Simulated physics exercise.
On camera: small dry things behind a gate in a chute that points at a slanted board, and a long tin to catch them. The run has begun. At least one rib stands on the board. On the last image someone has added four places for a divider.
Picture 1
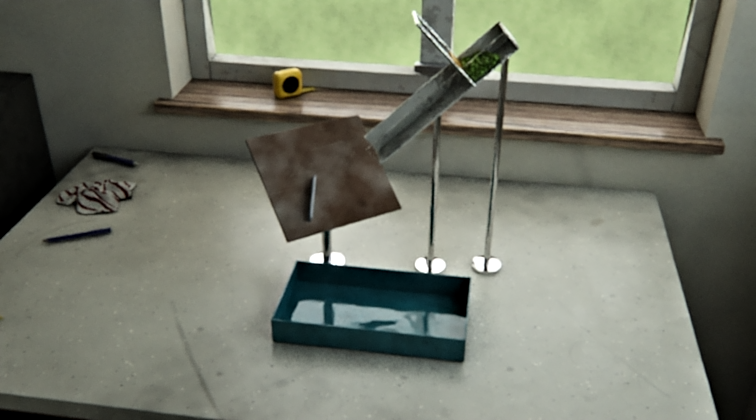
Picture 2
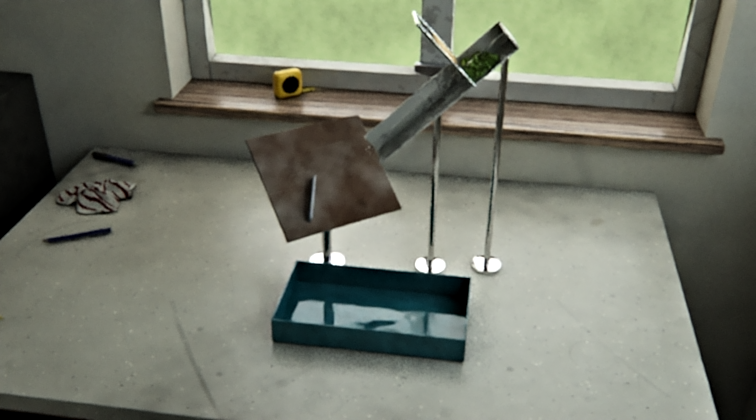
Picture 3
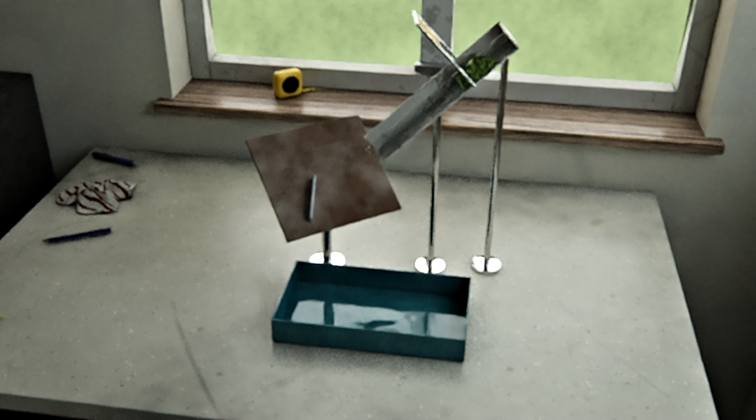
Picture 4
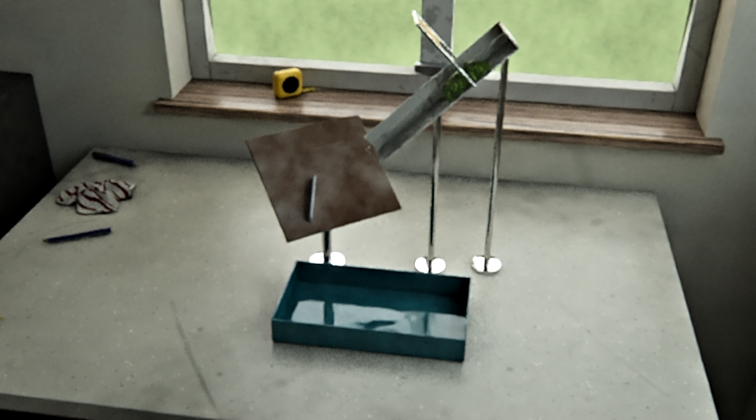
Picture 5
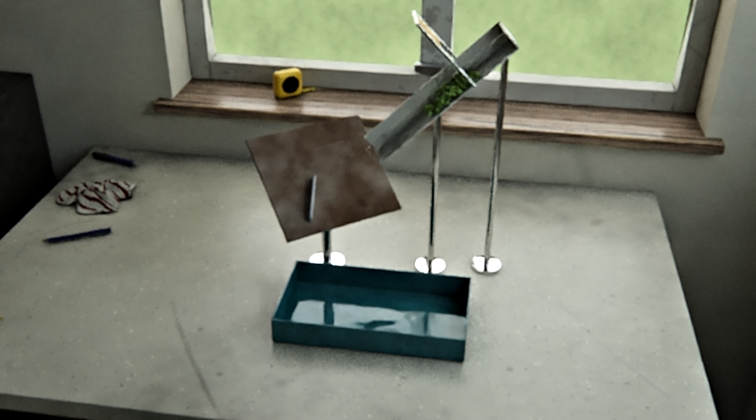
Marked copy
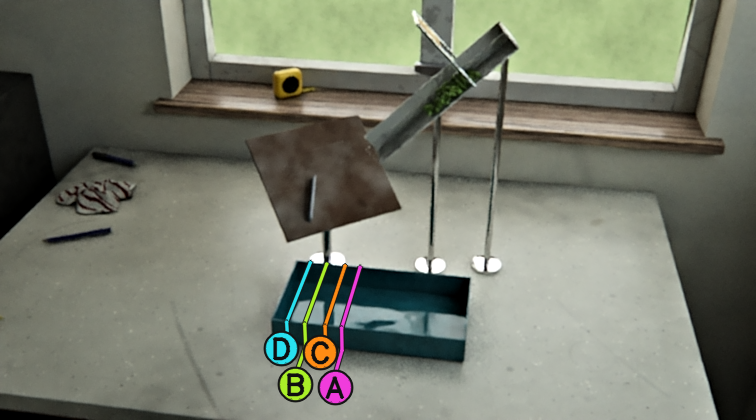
On a grey tabletop by a window, a metal chute on stands slopes down toward a tilted brown board above a teal tin; small green pieces bunched near the chute's upper end slide down and spread along it.
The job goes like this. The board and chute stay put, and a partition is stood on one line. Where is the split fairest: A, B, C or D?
Best: C.
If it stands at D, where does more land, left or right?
The right side.
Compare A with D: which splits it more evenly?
Line A.
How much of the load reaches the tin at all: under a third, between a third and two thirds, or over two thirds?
It is over two thirds.
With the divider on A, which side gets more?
Left.
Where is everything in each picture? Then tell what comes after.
Load behind the gate (477, 65), dried peas; lip of the chute (379, 158), sloping fairly steeply, in the first frame.
Middle of the board (325, 175), tilted fairly steeply; middle of its low edge (347, 225); of its high edge (304, 126), in the second frame.
Front corners of the tin (272, 319) and (465, 340), empty; front of the load (463, 88), in the third frame.
Middle of the load (461, 80); its front (447, 95), roughly a quarter of the way to the lip; rib from (315, 175) to (311, 218), in the fourth frame.
Middle of the load (453, 92); its front (429, 111), roughly half of the way to the lip, in the fifth frame.
On the marked copy, line A crosses the front rim at (341, 327); line B crosses the front rim at (304, 323); line C crosses the front rim at (325, 325); line D crosses the front rim at (286, 321).
With A, of what is caught, the larger part on the left of the divider, roughly a quarter on the right.
With B, of what is caught, about a tenth on the left of the divider, the larger part on the right.
With C, of what is caught, roughly half on the left of the divider, roughly half on the right.
With D, of what is caught, just a few on the left of the divider, almost all on the right.
